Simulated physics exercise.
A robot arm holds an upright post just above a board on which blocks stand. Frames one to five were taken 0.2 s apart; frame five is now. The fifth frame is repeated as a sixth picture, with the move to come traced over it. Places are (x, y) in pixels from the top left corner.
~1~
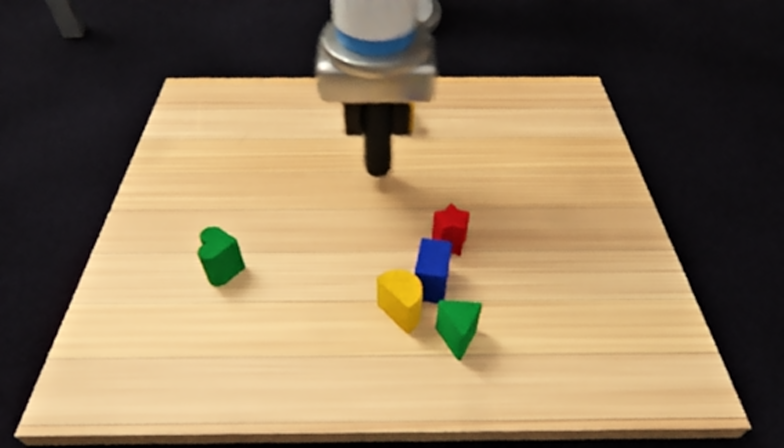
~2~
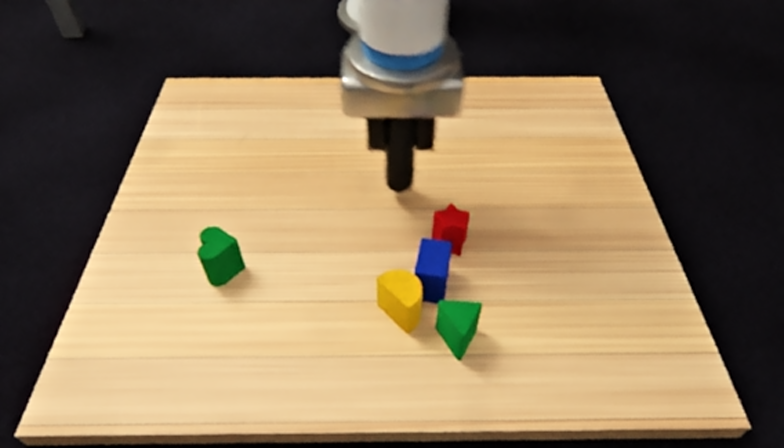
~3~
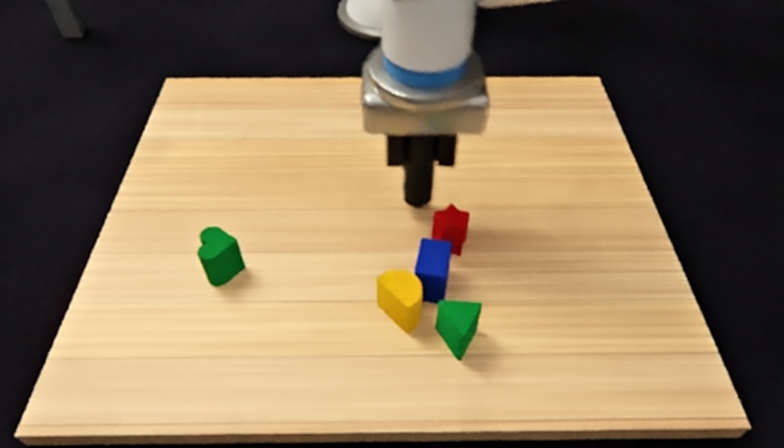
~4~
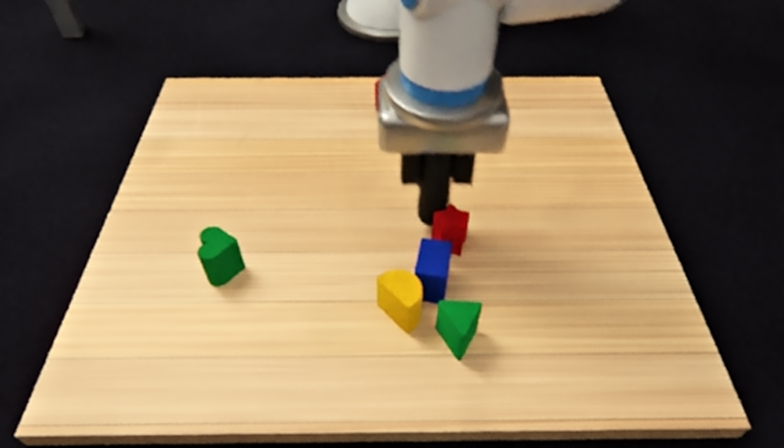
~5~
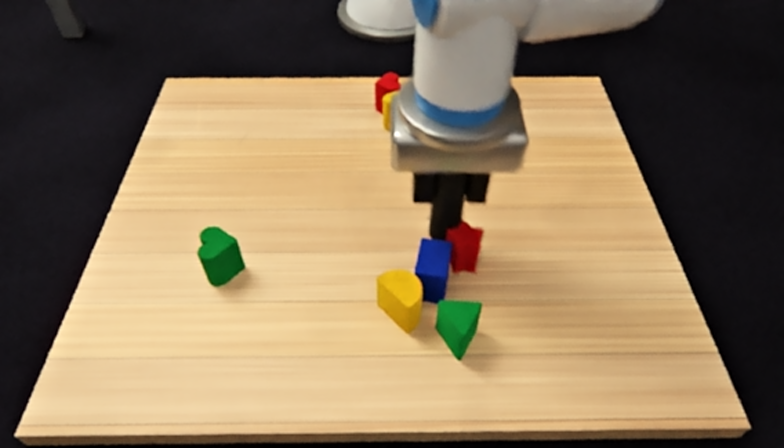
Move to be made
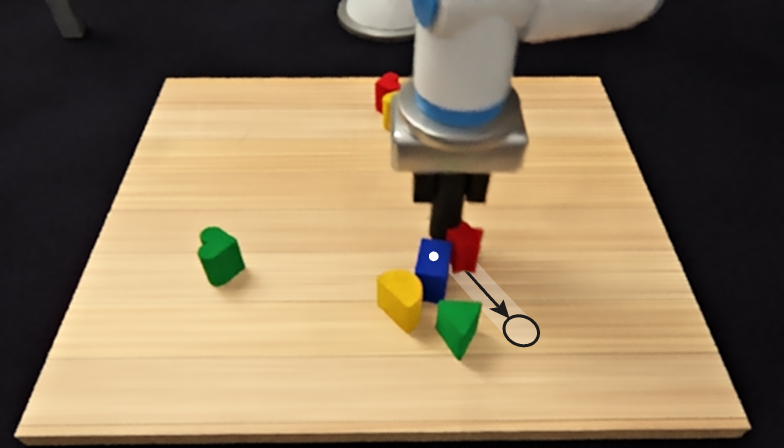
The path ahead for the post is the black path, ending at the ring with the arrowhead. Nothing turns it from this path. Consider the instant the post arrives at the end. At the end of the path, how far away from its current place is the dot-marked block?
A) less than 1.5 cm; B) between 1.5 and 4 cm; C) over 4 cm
A.
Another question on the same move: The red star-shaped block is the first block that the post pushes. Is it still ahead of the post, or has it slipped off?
The post still has it in front.
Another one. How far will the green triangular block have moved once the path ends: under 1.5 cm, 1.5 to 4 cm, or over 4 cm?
Less than 1.5 cm.
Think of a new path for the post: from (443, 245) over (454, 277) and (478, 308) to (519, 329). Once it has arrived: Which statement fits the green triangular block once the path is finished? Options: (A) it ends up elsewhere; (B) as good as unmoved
The answer is B.
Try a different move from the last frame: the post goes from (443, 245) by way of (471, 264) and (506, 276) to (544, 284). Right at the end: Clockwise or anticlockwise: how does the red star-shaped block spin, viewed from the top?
Top view: Clockwise.
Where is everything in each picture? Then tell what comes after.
In the first frame, post tip (378, 169); block tops, blue rectangular block (434, 256); green triangular block (462, 312); red star-shaped block (453, 216).
In the second frame, post (400, 183); blocks unchanged.
In the third frame, post (418, 199); blocks unchanged.
In the fourth frame, post (432, 216); blocks unchanged.
In the fifth frame, post (444, 234); blue rectangular block (434, 256); green triangular block (462, 312); red star-shaped block (467, 234).
Path on the board, straight from (443, 245) to (521, 331); the dot is on the blue rectangular block.
What follows on the original path. One third of the way, post (469, 262); blue rectangular block (435, 261), turned 25° clockwise; red star-shaped block (494, 263).
Two thirds of the way, post (496, 291); blue rectangular block (435, 261), turned 25° clockwise; red star-shaped block (524, 294).
At the end, post (525, 320); blue rectangular block (435, 261), turned 25° clockwise; green triangular block in place; red star-shaped block (556, 326).
